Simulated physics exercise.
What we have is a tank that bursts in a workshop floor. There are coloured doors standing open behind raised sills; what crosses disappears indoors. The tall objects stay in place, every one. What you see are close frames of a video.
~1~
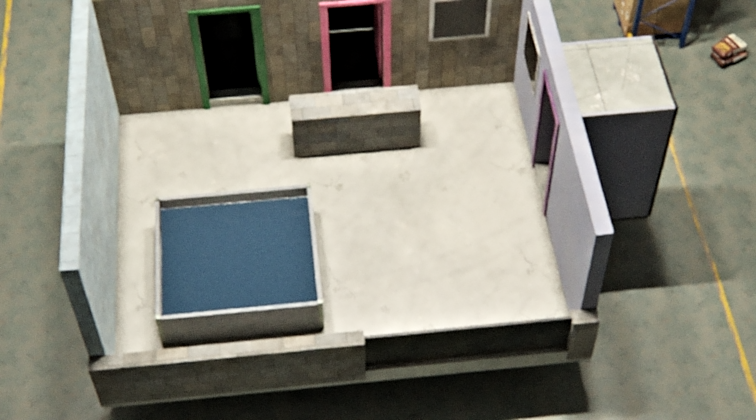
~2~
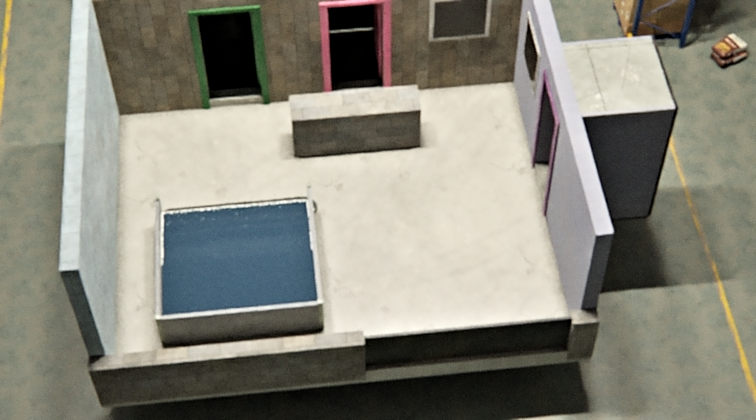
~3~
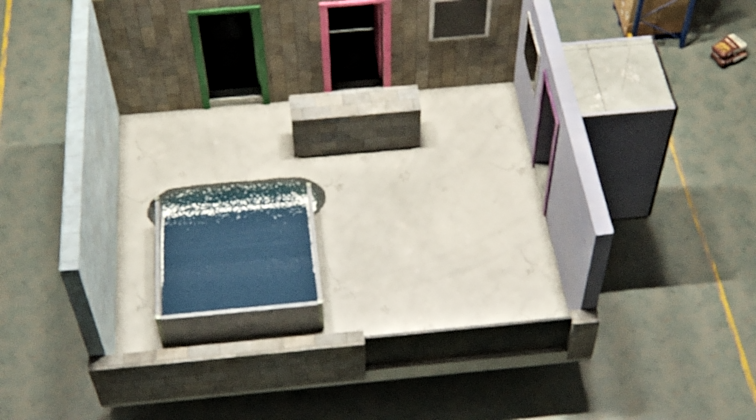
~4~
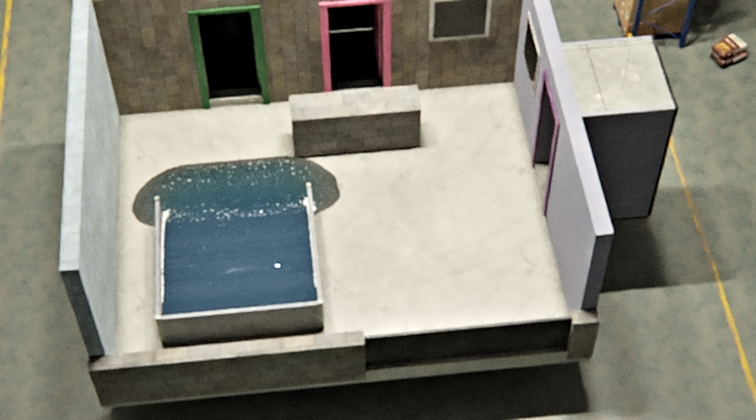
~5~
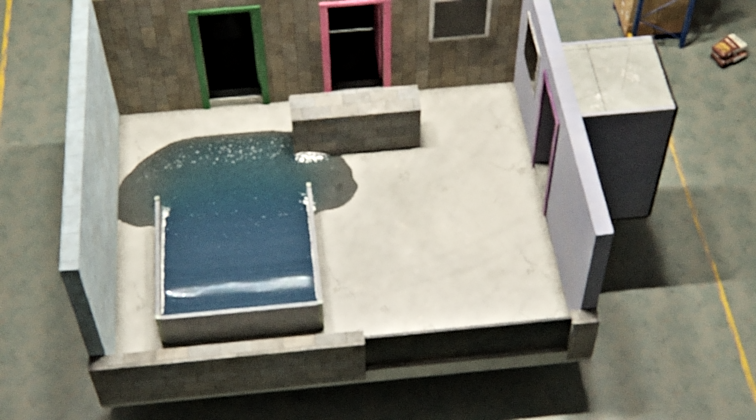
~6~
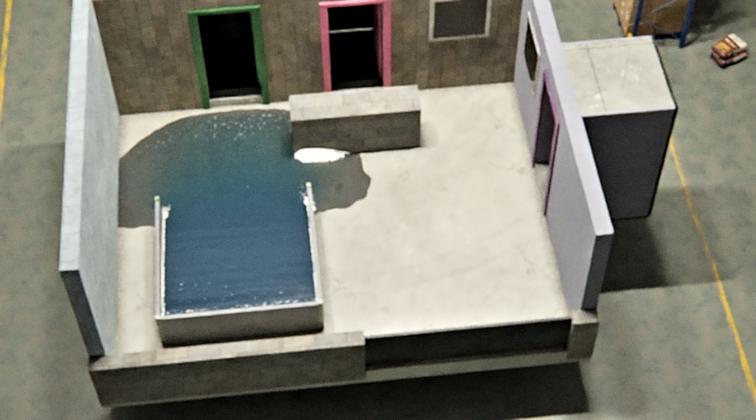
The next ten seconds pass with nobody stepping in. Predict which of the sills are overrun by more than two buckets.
The purple door is not overrun, the pink door is not overrun, the green door is overrun.
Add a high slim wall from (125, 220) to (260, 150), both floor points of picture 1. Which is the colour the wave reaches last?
The purple one.
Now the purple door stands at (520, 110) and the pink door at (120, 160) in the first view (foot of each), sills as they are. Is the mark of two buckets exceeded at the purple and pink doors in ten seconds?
As I read it, the purple overshoots, and the pink overshoots.
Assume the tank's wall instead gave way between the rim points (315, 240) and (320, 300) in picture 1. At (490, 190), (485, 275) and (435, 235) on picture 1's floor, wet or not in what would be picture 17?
The three spots, in order, are inundated, inundated and inundated.
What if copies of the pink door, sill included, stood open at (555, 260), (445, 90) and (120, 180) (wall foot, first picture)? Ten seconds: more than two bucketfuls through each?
Lab note, doors in listed order: Under the limit, under the limit, over the limit.
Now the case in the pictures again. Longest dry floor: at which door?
The door marked purple.
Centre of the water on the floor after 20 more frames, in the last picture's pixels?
The centre of mass sits at about (255, 176).
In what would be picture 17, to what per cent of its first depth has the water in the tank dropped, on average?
Close to 34 %.
A moment on, water covers 30 % of the floor; the purple door not reached, the pink door not reached, the green door over two buckets in.
Next, water covers 45 % of the floor; the purple door not reached, the pink door wet at the sill, nothing in, the green door far over two buckets in.
Then, water covers 60 % of the floor; the purple door wet at the sill, nothing in, the pink door wet at the sill, nothing in, the green door far over two buckets in.
Later, water covers 85 % of the floor; the purple door wet at the sill, nothing in, the pink door wet at the sill, nothing in, the green door far over two buckets in.
In the end, water covers 100 % of the floor; the purple door wet at the sill, nothing in, the pink door wet at the sill, nothing in, the green door far over two buckets in.
